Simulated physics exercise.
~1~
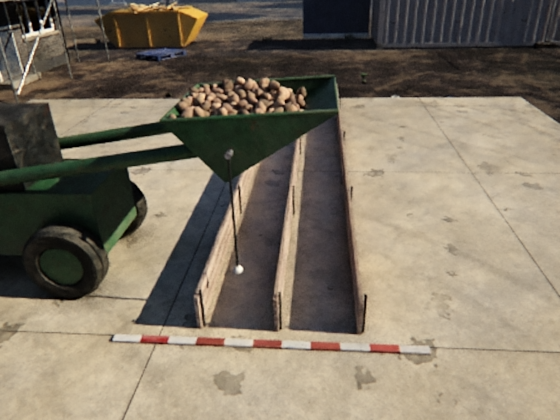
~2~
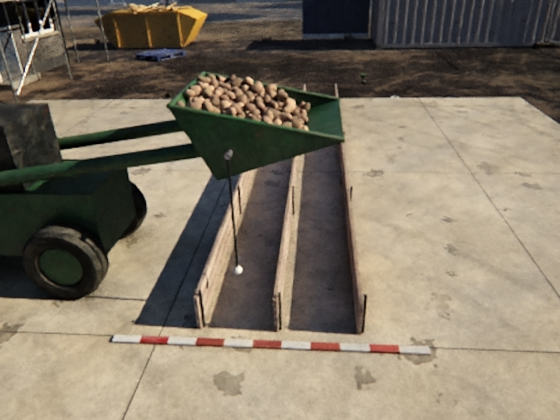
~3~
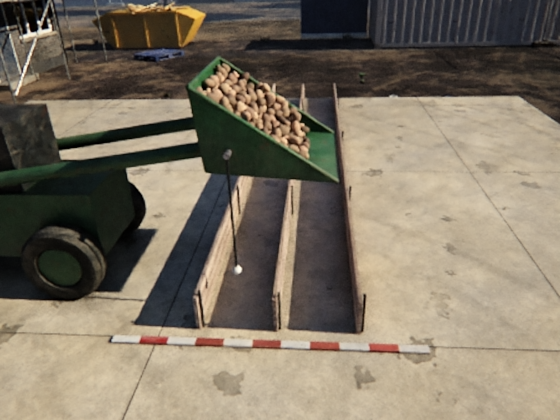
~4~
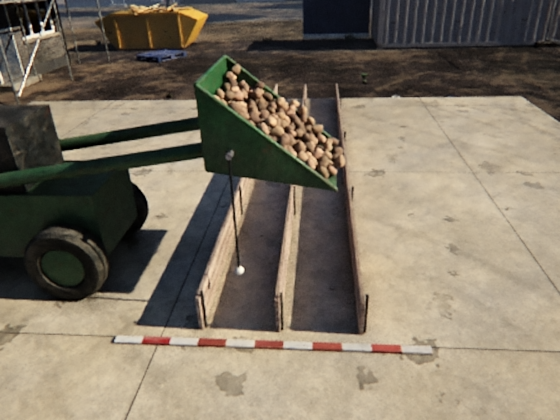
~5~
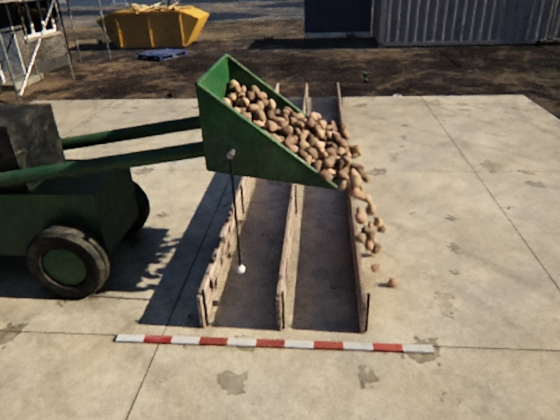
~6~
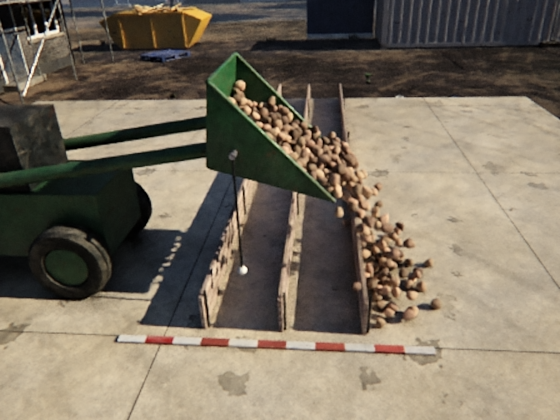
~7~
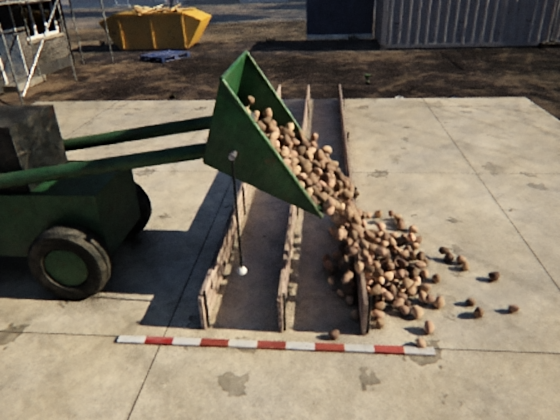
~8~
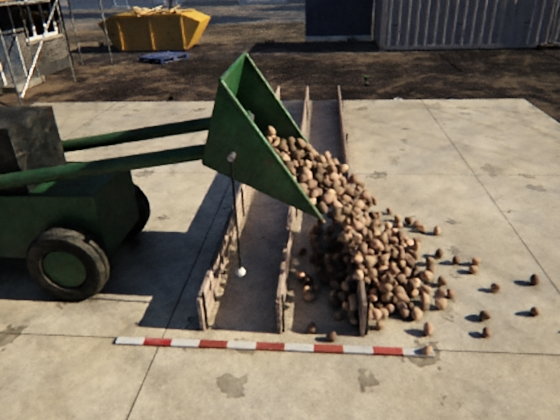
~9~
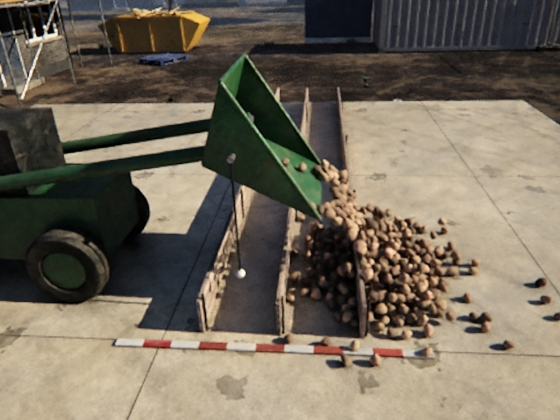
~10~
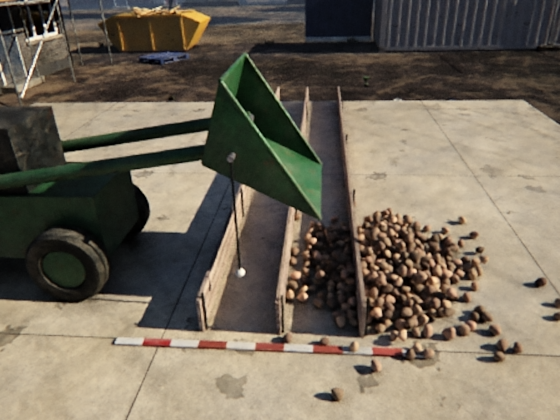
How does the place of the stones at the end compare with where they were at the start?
At the start the stones were piled in the raised green skip, but by the end they lay lower and farther right on the ground, mostly past the last board with some in the far bay.
